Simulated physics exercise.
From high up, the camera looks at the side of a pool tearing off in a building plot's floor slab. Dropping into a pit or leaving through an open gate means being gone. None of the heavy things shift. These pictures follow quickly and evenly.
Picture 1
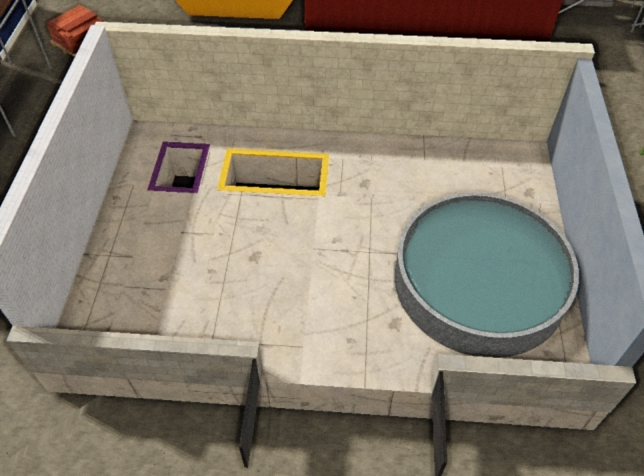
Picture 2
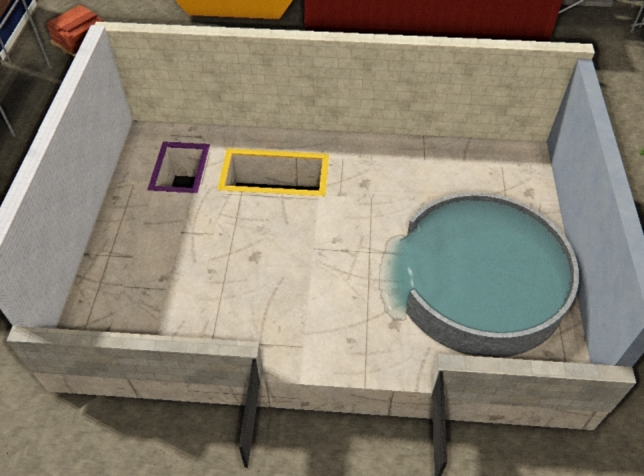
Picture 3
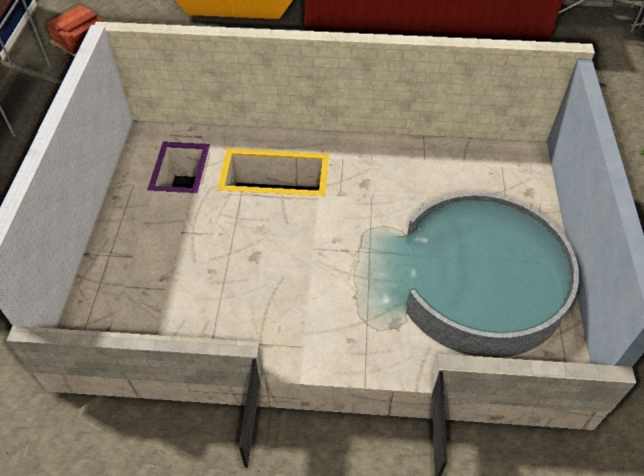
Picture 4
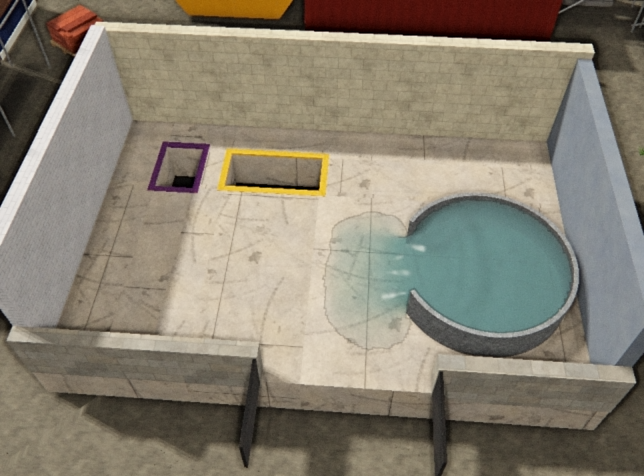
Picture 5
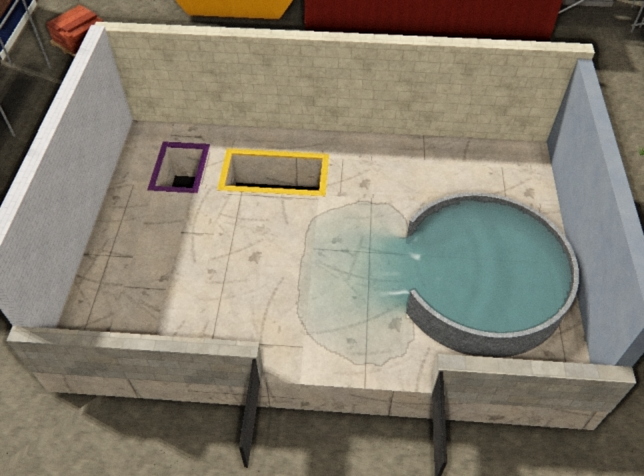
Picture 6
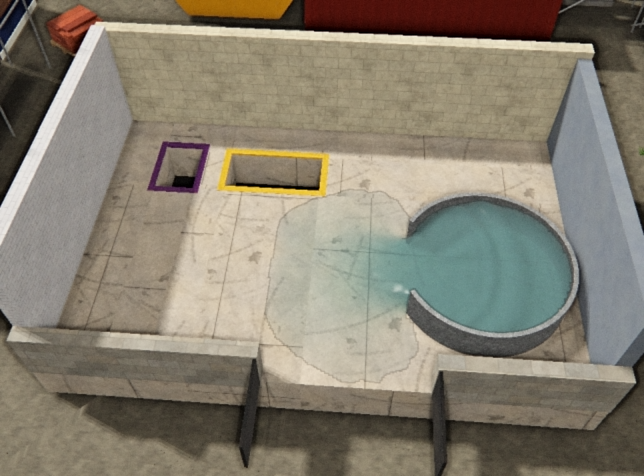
In a walled plot with a pale slab floor, a round pool of still water sits at the right, with purple-edged and yellow-edged pits at the back left. The pool's left side breaks open, and water pours through the gap, spreading leftward across the slab in a widening, thin sheet.
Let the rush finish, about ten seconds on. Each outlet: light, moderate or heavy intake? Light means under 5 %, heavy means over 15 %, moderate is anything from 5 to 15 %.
Intake - gate: Moderate, yellow pit: Heavy, purple pit: Heavy.
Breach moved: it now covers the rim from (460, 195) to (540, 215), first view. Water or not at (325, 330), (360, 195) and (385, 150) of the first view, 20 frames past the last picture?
In the order asked: Out of reach, sodden, sodden.
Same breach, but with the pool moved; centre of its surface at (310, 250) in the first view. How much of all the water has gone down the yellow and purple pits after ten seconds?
Approximate tally in per cent: Yellow pit 8, purple pit 25.
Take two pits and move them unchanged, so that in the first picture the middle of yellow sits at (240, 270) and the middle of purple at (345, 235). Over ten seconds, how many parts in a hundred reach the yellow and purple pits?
Breakdown: Yellow 25%, purple 30%.
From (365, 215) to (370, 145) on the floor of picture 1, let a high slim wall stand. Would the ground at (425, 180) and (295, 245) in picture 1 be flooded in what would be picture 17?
Untouched, soaked.
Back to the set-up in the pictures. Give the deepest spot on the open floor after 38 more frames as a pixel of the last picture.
Somewhere around (203, 351).
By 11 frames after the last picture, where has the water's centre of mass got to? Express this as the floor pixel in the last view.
Somewhere around (397, 278) in the last view.
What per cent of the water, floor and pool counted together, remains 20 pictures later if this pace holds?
My estimate is some 88 percent.
A moment on, water covers 35 % of the floor; the gate 0 %, the yellow pit 1 %, the purple pit 0 %.
Next, water covers 55 % of the floor; the gate 2 %, the yellow pit 3 %, the purple pit 0 %.
Then, water covers 55 % of the floor; the gate 3 %, the yellow pit 7 %, the purple pit 2 %.
Later, water covers 60 % of the floor; the gate 5 %, the yellow pit 10 %, the purple pit 8 %.
In the end, water covers 70 % of the floor; the gate 8 %, the yellow pit 18 %, the purple pit 19 %.
